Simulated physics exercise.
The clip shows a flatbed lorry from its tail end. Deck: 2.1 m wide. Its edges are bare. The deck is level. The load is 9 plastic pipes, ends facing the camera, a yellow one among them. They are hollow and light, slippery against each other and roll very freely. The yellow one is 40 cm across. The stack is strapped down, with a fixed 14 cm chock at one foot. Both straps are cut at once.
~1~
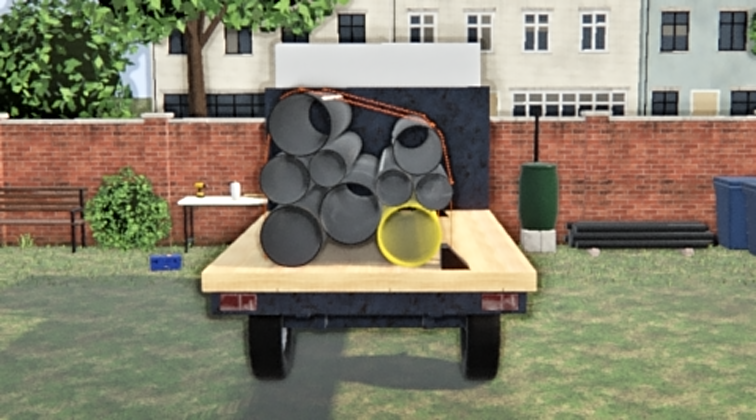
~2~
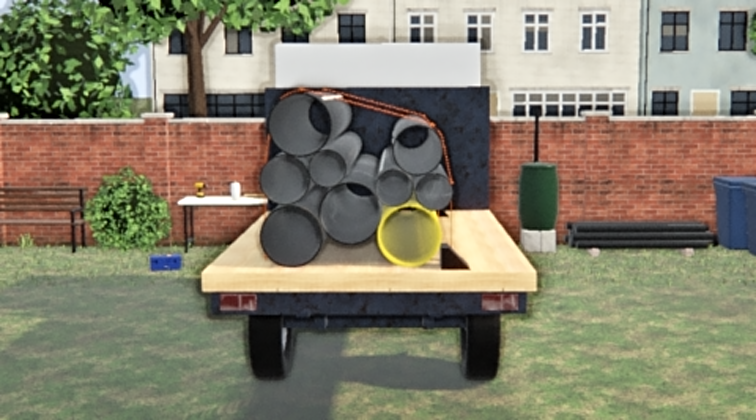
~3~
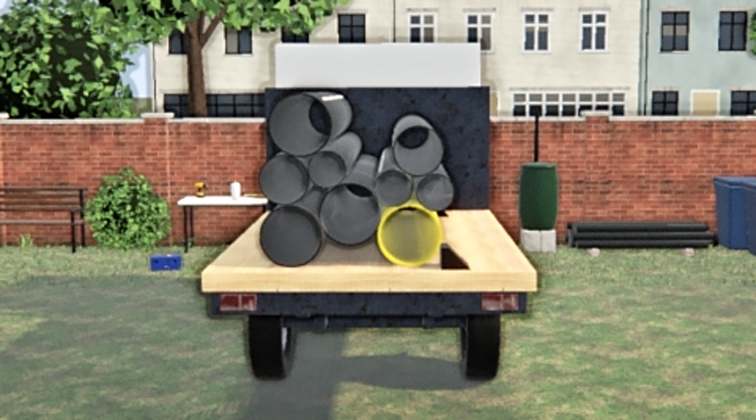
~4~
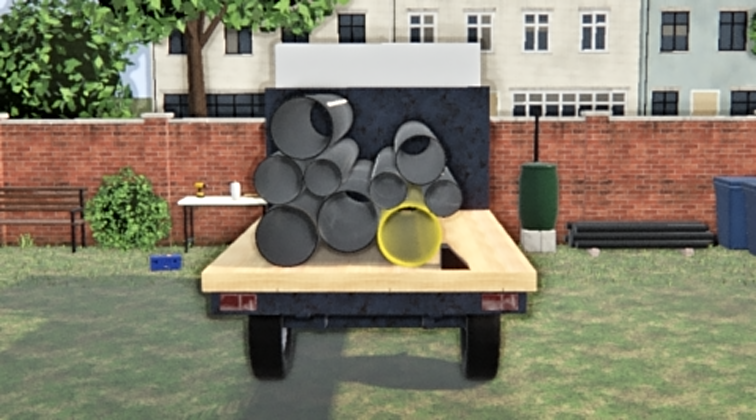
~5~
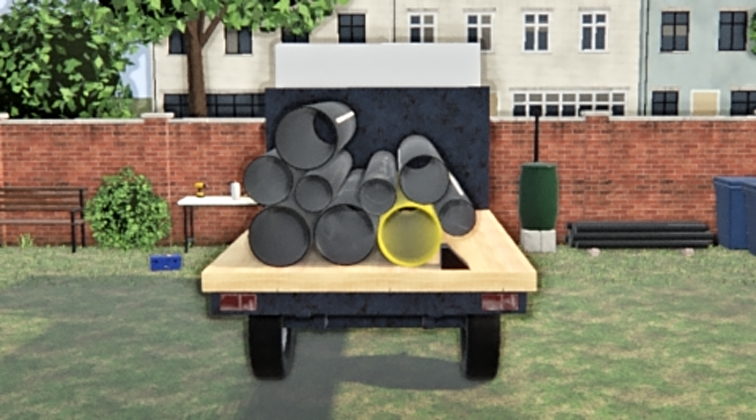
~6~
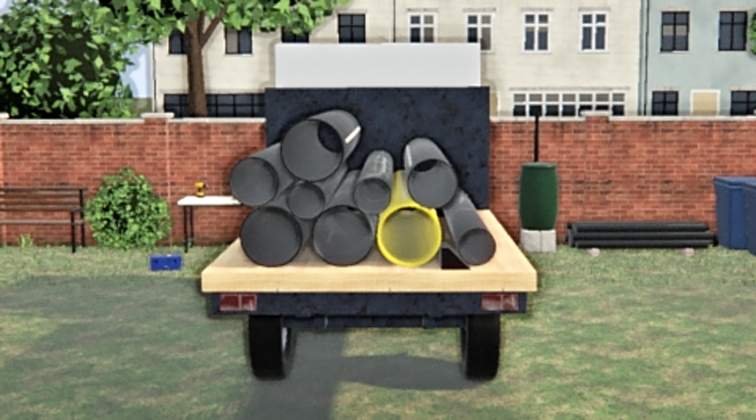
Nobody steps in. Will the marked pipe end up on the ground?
The yellow one is still aboard.
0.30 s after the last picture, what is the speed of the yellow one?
About 0.0 m/s.
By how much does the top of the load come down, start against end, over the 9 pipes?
Some 70 cm lower.
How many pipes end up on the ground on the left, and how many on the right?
On the left 4, on the right 2.
Then, 0.3 s past the sixth picture, yellow is on the deck, 80 cm from the right edge; 1 gone from the deck.
Finally (6.1 s after the last picture), yellow is on the deck, 80 cm from the right edge; 6 gone from the deck.
